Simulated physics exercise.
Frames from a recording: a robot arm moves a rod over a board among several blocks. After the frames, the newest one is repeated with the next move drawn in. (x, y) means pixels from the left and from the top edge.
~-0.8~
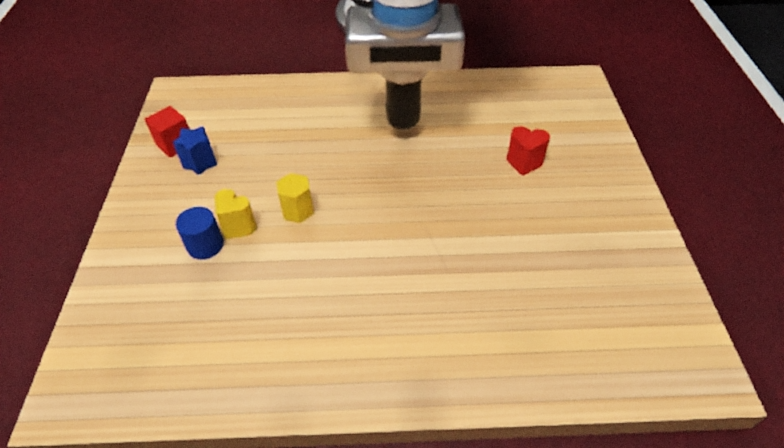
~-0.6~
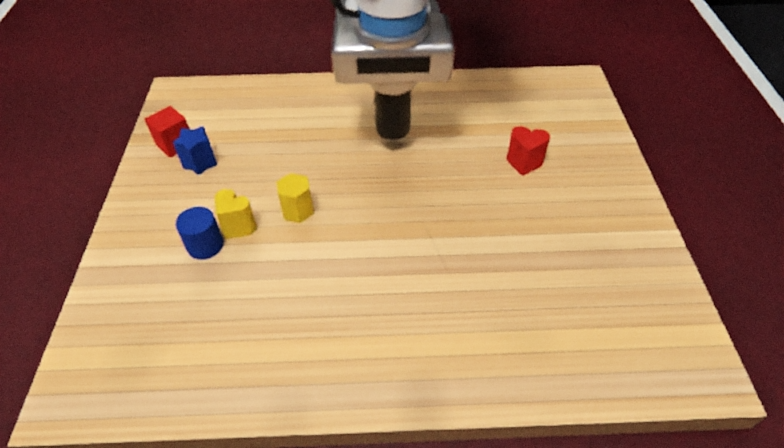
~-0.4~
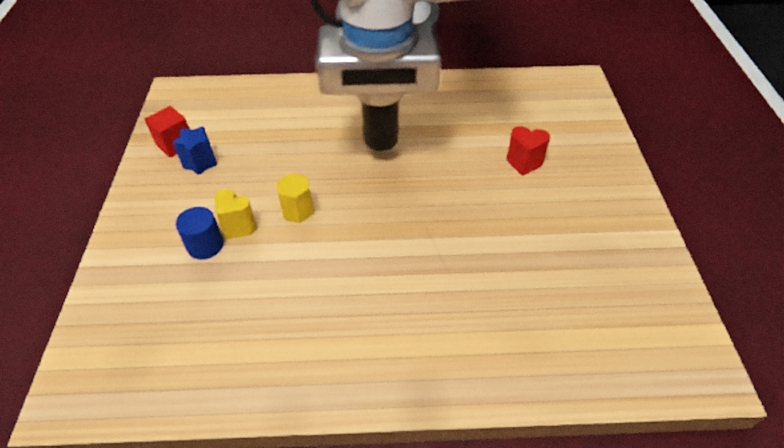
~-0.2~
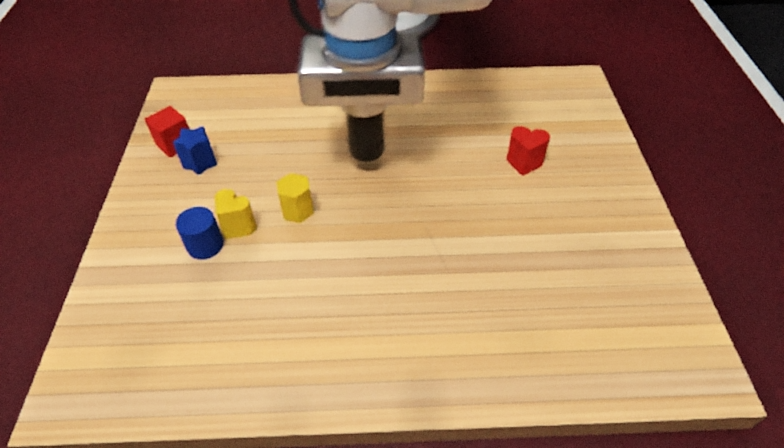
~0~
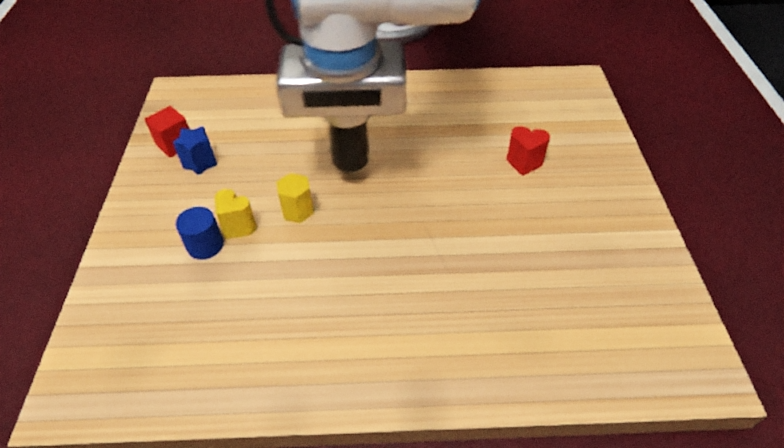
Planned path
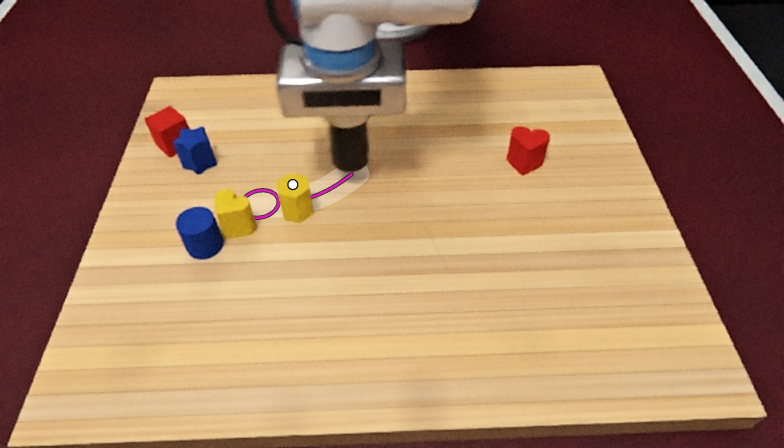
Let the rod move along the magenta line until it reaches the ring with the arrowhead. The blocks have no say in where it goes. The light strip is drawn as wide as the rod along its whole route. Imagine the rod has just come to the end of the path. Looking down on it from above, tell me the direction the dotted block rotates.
Counterclockwise rotation.
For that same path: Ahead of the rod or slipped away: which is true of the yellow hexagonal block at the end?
The rod moves past it.
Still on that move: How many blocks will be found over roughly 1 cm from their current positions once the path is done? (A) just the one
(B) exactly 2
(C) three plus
Letter A.
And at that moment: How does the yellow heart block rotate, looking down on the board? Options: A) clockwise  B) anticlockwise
(A)
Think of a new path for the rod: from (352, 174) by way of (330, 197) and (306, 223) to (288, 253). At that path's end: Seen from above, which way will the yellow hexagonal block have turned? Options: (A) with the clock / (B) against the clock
It's A.
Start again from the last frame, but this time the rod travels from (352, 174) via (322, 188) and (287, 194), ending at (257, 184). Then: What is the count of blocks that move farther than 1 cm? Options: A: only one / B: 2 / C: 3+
A (only one)
Path on the board, from (352, 174) through (326, 191) and (294, 201) to (260, 204); the dot is on the yellow hexagonal block.
What follows on the original path. One third of the way, rod (324, 178); nothing pushed yet.
Two thirds of the way, rod (291, 188); yellow hexagonal block (267, 199), turned 35° anticlockwise.
At the end, rod (256, 190); blue cylinder (189, 221); yellow heart block (226, 205), turned 30° clockwise; yellow hexagonal block (260, 204), turned 80° anticlockwise.
